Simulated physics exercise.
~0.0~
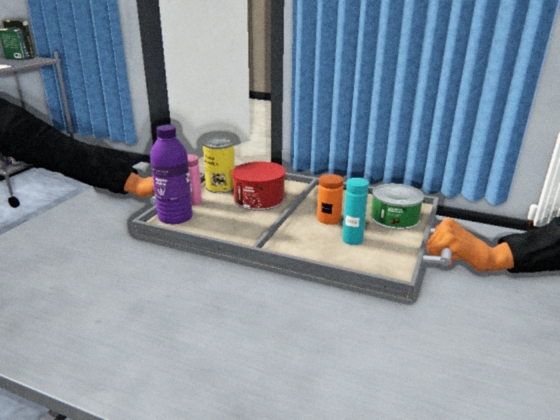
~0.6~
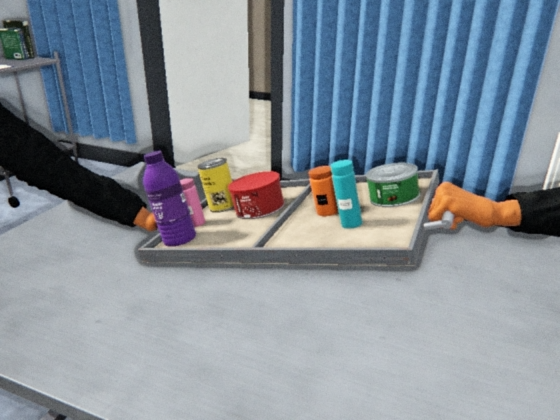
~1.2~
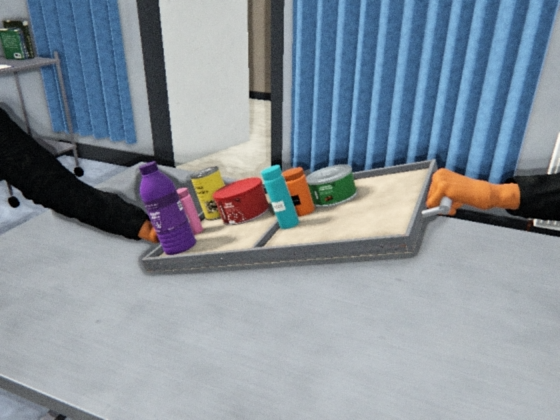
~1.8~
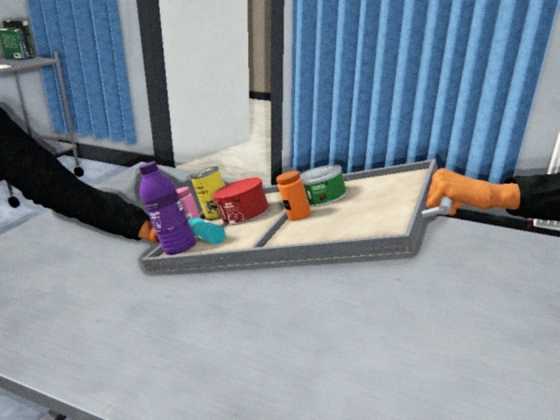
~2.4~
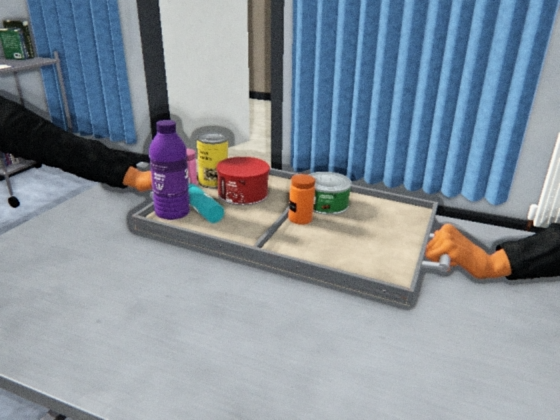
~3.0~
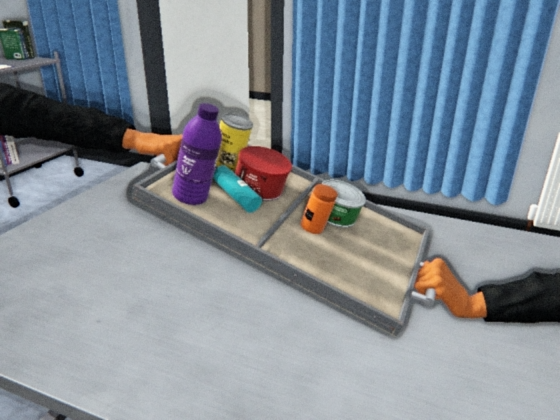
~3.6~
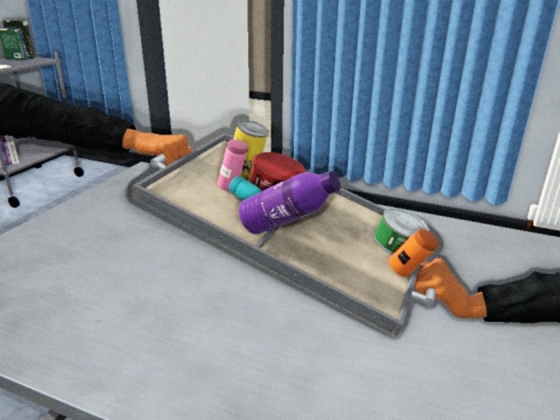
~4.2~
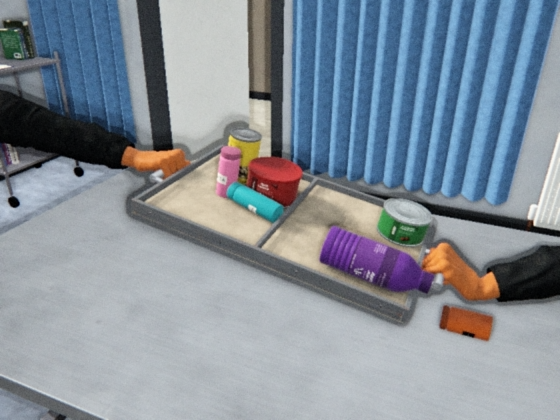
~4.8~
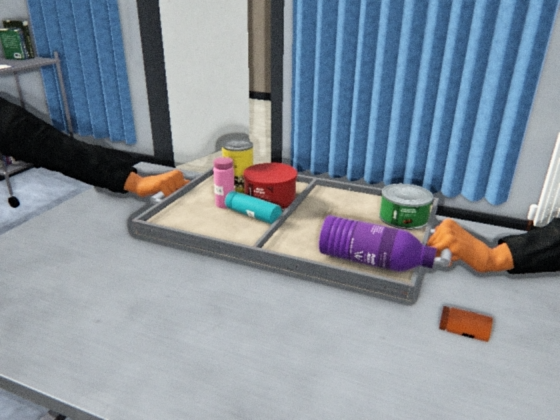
Two hands tilt a tray left, then right, toppling two containers and spilling an orange one.
